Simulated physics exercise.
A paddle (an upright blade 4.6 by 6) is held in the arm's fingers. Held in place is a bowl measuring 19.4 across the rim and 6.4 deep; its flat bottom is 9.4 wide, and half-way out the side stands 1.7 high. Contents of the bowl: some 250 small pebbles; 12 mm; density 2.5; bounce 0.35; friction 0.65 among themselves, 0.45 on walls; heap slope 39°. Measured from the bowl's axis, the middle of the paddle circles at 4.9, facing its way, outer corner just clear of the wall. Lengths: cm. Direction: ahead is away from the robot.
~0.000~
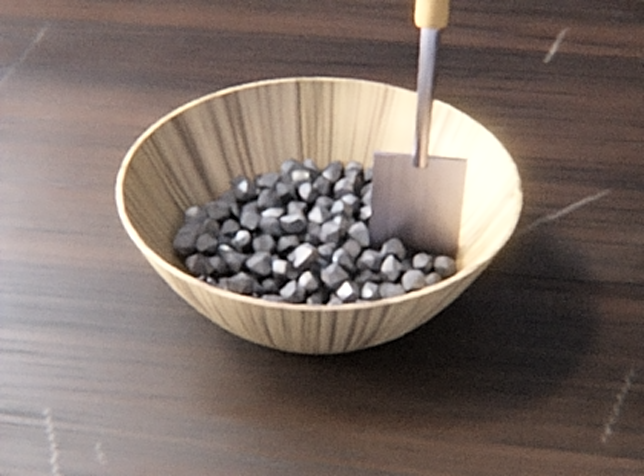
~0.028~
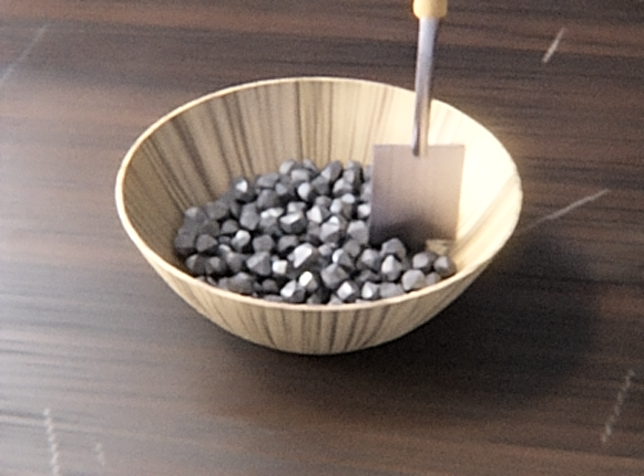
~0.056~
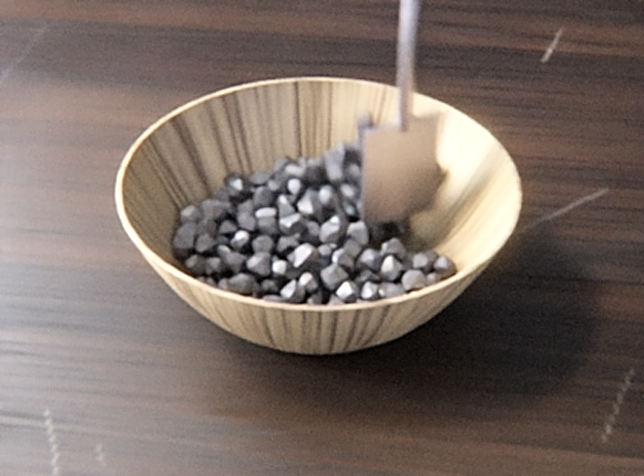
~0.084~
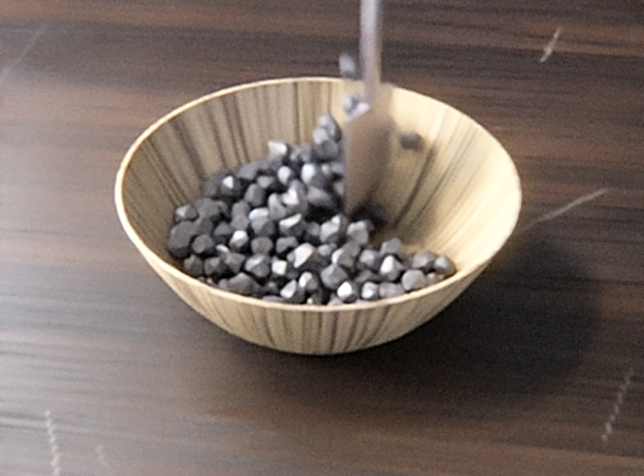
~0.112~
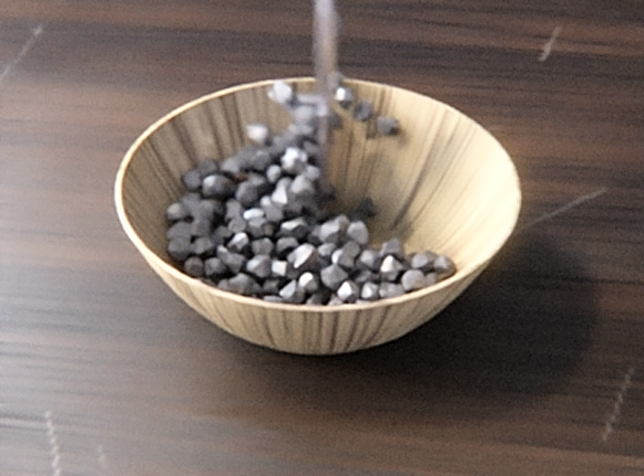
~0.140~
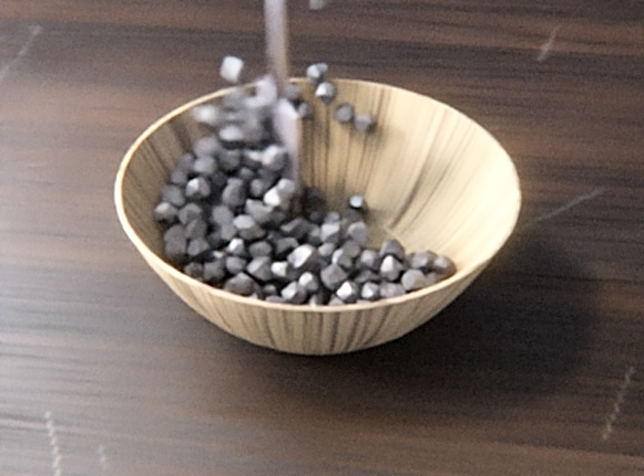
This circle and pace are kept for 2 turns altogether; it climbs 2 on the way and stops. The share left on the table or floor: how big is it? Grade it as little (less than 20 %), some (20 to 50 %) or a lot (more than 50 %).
Grade: Some, 20 to 50 %.
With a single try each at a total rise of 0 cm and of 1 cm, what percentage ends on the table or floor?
It comes to about 45 per cent and about 35 per cent.
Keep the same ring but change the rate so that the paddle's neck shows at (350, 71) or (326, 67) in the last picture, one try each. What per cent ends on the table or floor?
It comes to close to 15 per cent and close to 15 per cent.
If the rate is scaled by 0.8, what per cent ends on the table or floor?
Some 20 per cent.
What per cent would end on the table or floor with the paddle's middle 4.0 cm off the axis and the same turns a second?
That would come to roughly 30 percent.
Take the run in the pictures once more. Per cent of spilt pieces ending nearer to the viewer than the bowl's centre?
That share is about 50 per cent.
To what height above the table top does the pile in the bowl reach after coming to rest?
Height: Roughly 4.5 cm.
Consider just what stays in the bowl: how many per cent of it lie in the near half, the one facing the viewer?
Roughly 45 percent of it.
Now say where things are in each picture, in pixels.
The first frame shows paddle neck at (423, 129), 0° round; upper third of the load around (314, 233), from x 185 to 445, top at y 170; 248 in the bowl.
The second frame shows paddle neck at (422, 118), 10° round; upper third of the load around (317, 229), from x 185 to 445, top at y 170.
The third frame shows paddle neck at (406, 94), 36° round; upper third of the load around (316, 213), from x 185 to 445, top at y 125.
The fourth frame shows paddle neck at (371, 76), 64° round; upper third of the load around (309, 191), from x 180 to 445, top at y 70.
The fifth frame shows paddle neck at (326, 67), 93° round; upper third of the load around (291, 186), from x 180 to 445, top at y 30; 247 in the bowl, 1 in flight or on the tool.
The sixth frame shows paddle neck at (279, 69), 121° round; upper third of the load around (245, 179), from x 170 to 445, top at y 0; 247 in the bowl, 1 in flight or on the tool.
By 0.37 s, 352° round, highest piece 10 above the table; 194 in the bowl, 24 on the table or floor, 30 in flight or on the tool.
By 0.60 s, 224° round, highest piece 6 above the table; 175 in the bowl, 72 on the table or floor, 1 in flight or on the tool.
By 0.91 s, 0° round, highest piece 5 above the table; 175 in the bowl, 73 on the table or floor.
By 1.61 s, 0° round, highest piece 5 above the table; 175 in the bowl, 73 on the table or floor.
Final count, 175 in the bowl, 73 on the table or floor. That is 29 % on the table or floor.
